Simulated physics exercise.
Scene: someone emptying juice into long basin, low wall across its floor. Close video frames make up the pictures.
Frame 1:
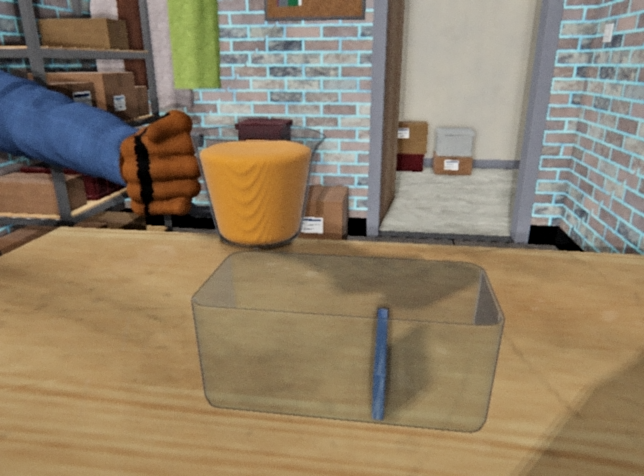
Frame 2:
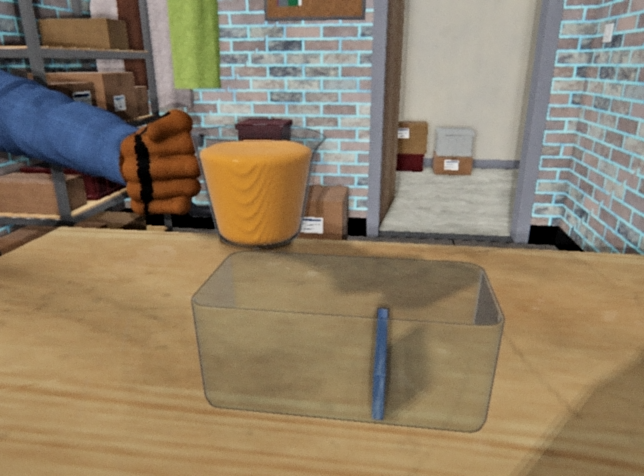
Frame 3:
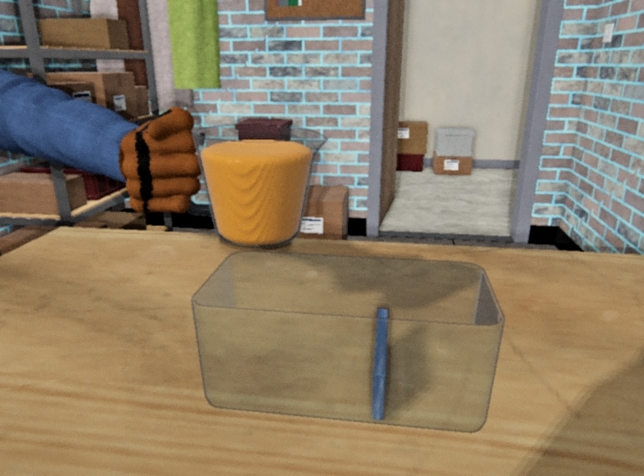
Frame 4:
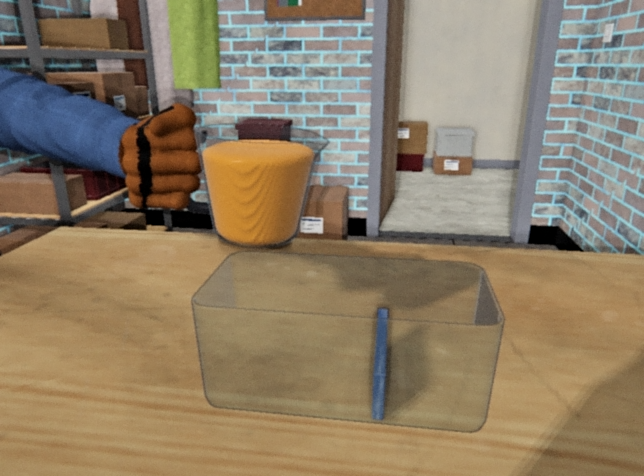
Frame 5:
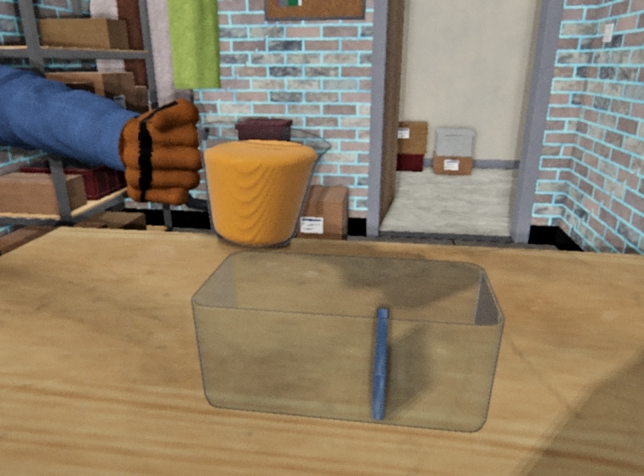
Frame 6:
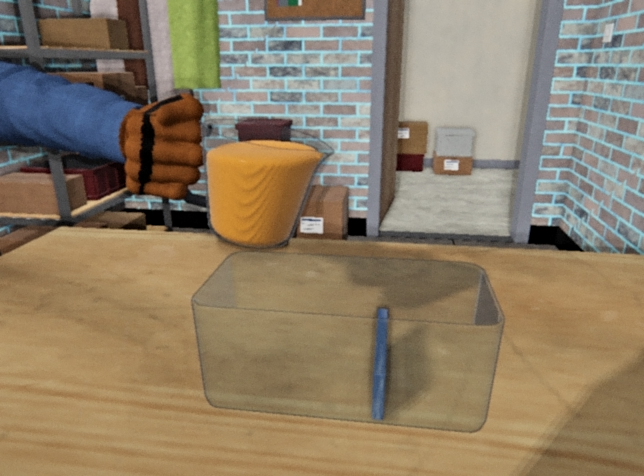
A gloved brown hand on a blue-sleeved arm, at the left, holds a clear container of orange juice upright, then slowly tilts it slightly to the right. Below it, a transparent long basin with a thin blue low wall across its floor rests on a wooden table. The unmoving view faces a storeroom with pale brick walls, shelves, boxes and an open doorway behind.
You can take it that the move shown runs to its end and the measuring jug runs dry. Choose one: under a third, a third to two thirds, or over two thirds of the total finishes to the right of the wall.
A third to two thirds finishes to the right of the wall.
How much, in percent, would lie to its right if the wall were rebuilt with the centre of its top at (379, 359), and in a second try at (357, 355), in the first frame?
First some 50, then 70 per cent.
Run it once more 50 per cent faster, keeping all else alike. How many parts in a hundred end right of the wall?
It comes to around 30 per cent.
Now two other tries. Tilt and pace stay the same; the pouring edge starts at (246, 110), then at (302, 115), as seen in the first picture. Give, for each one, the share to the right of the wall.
Roughly 5 per cent, and 20 per cent.
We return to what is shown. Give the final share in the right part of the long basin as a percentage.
About 45 per cent.
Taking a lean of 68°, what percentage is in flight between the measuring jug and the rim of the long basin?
Some 20 per cent.
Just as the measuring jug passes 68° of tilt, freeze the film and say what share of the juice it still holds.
Roughly 65 percent remains at that point.
A moment on, the measuring jug is tipped part way and 65 per cent is still to pour, 3 is left of the wall and 13 right of it.
Next, the measuring jug is tipped right over and 7 per cent is still to pour, 45 is left of the wall and 43 right of it.
Then the measuring jug is tipped right over and 0 per cent is still to pour, 56 is left of the wall and 43 right of it.
Later the measuring jug is tipped right over and 0 per cent is still to pour, 56 is left of the wall and 43 right of it.
Finally, 56 per cent lies left of the wall, 43 right of it and 1 outside.
